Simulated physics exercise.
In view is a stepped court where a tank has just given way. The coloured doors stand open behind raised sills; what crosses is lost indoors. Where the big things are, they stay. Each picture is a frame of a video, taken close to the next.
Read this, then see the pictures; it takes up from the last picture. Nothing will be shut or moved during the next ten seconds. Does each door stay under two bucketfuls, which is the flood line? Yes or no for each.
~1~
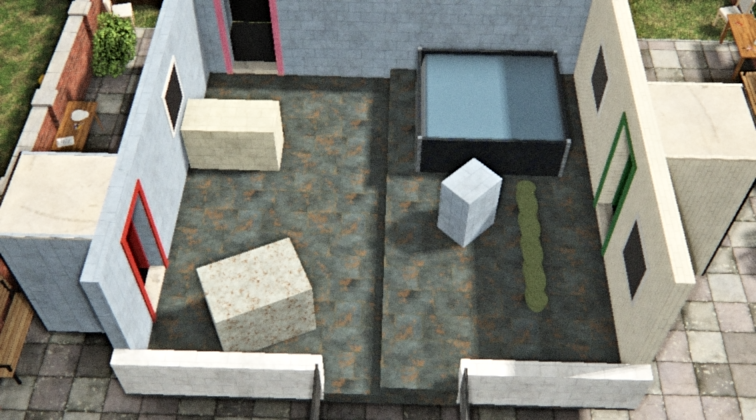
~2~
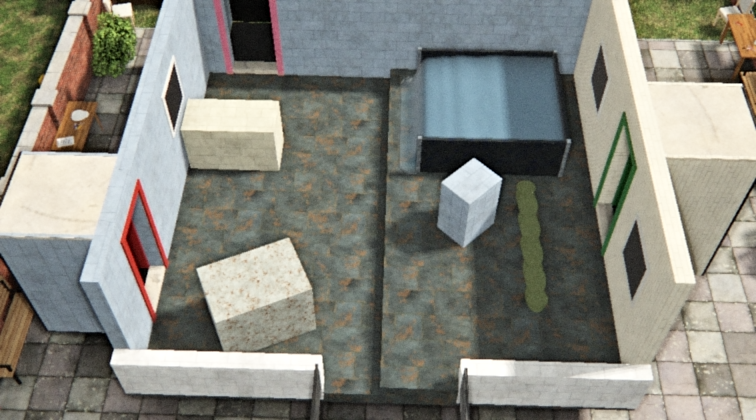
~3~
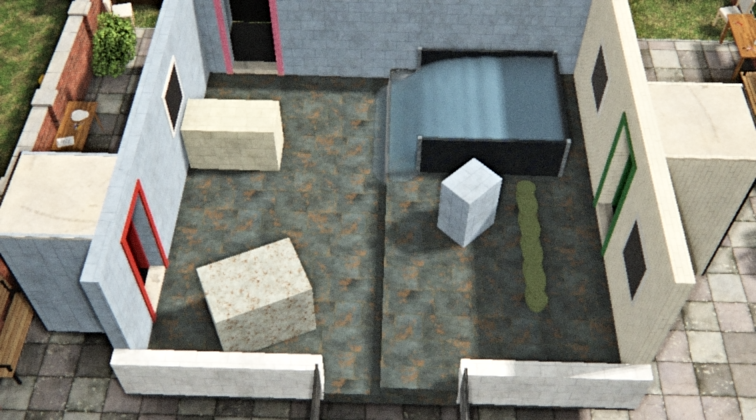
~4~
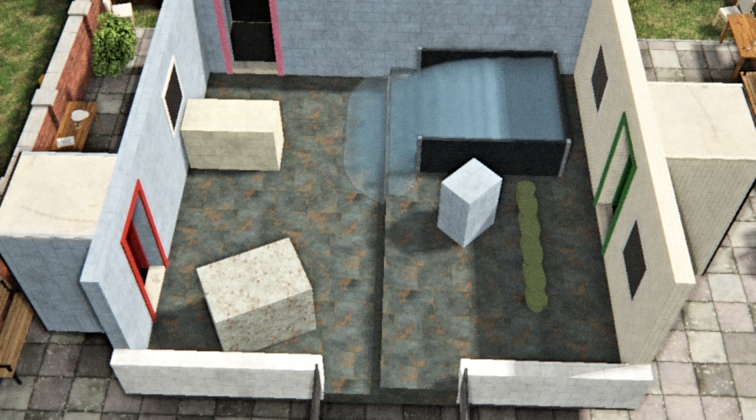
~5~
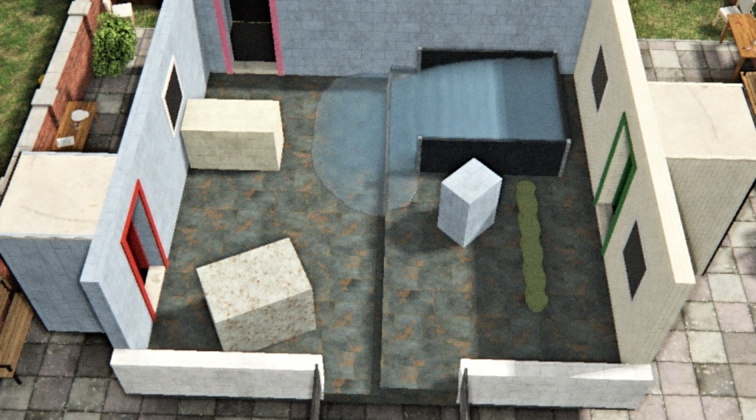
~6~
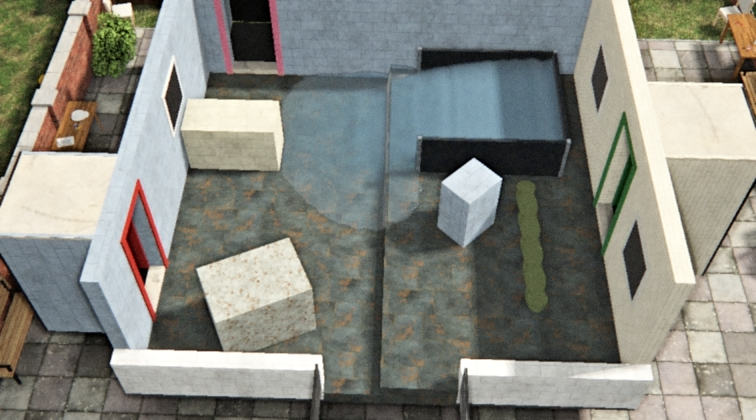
Green door - yes, stays under; red door - no, it floods; pink door - no, it floods.
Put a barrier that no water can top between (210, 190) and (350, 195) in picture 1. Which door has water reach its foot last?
My answer: The green-painted one.
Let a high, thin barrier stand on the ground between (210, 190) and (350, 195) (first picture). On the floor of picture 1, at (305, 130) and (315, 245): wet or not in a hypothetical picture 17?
First spot submerged, second spot submerged.
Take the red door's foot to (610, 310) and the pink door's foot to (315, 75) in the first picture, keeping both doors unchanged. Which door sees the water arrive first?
The pink door gets wet first.
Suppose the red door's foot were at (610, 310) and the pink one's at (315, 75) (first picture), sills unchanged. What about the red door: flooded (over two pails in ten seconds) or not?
Briefly, red remains below the mark.
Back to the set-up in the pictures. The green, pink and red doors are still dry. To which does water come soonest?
It's the one in pink.
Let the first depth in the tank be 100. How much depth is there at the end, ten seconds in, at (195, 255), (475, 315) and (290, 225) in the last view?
Approx. values, in order: 18 %, 0 %, 14 %.
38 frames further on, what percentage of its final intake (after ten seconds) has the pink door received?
I'd put it at about 85 per cent.
A moment on, water covers 35 % of the floor; the green door not reached, the red door not reached, the pink door wet at the sill, nothing in.
Next, water covers 45 % of the floor; the green door not reached, the red door wet at the sill, nothing in, the pink door under two buckets in.
Then, water covers 50 % of the floor; the green door not reached, the red door over two buckets in, the pink door far over two buckets in.
Later, water covers 60 % of the floor; the green door not reached, the red door far over two buckets in, the pink door far over two buckets in.
In the end, water covers 60 % of the floor; the green door not reached, the red door far over two buckets in, the pink door far over two buckets in.
